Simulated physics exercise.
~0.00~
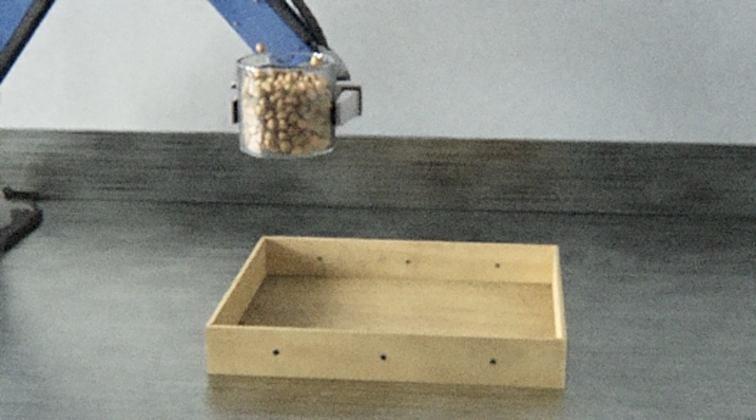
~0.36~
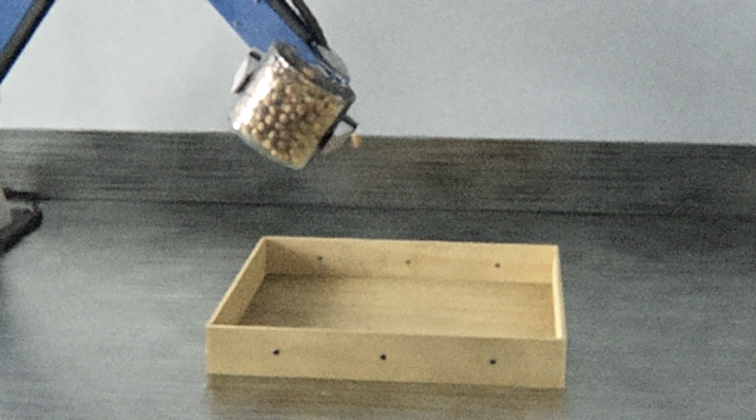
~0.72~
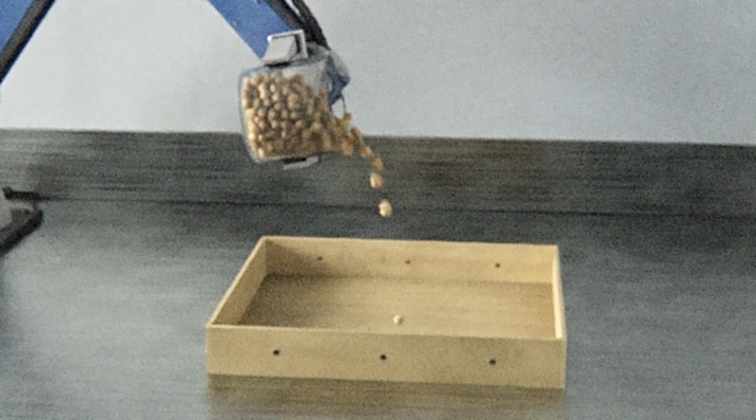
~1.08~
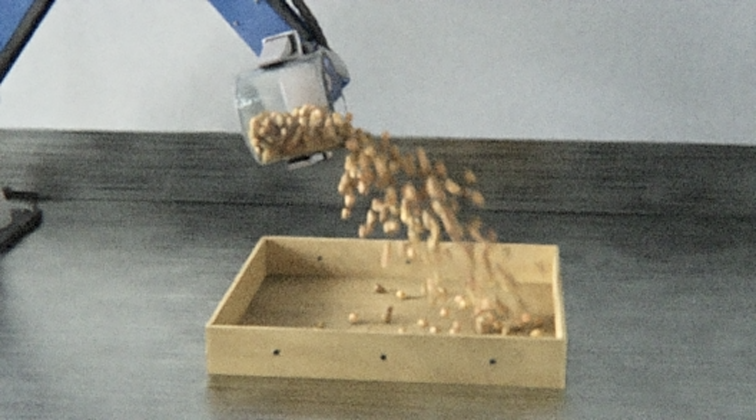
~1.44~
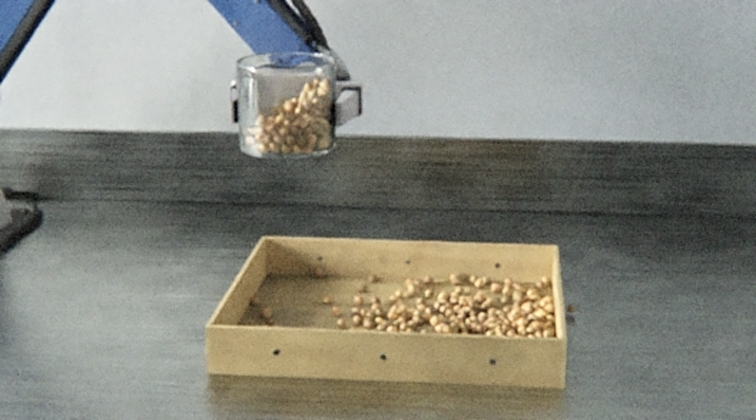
A blue robot arm held a clear tumbler full of dried chickpeas above a shallow wooden tray, tipped it to the right until they poured out, then turned it upright again, leaving many scattered toward the tray's right side and some still inside the tumbler.
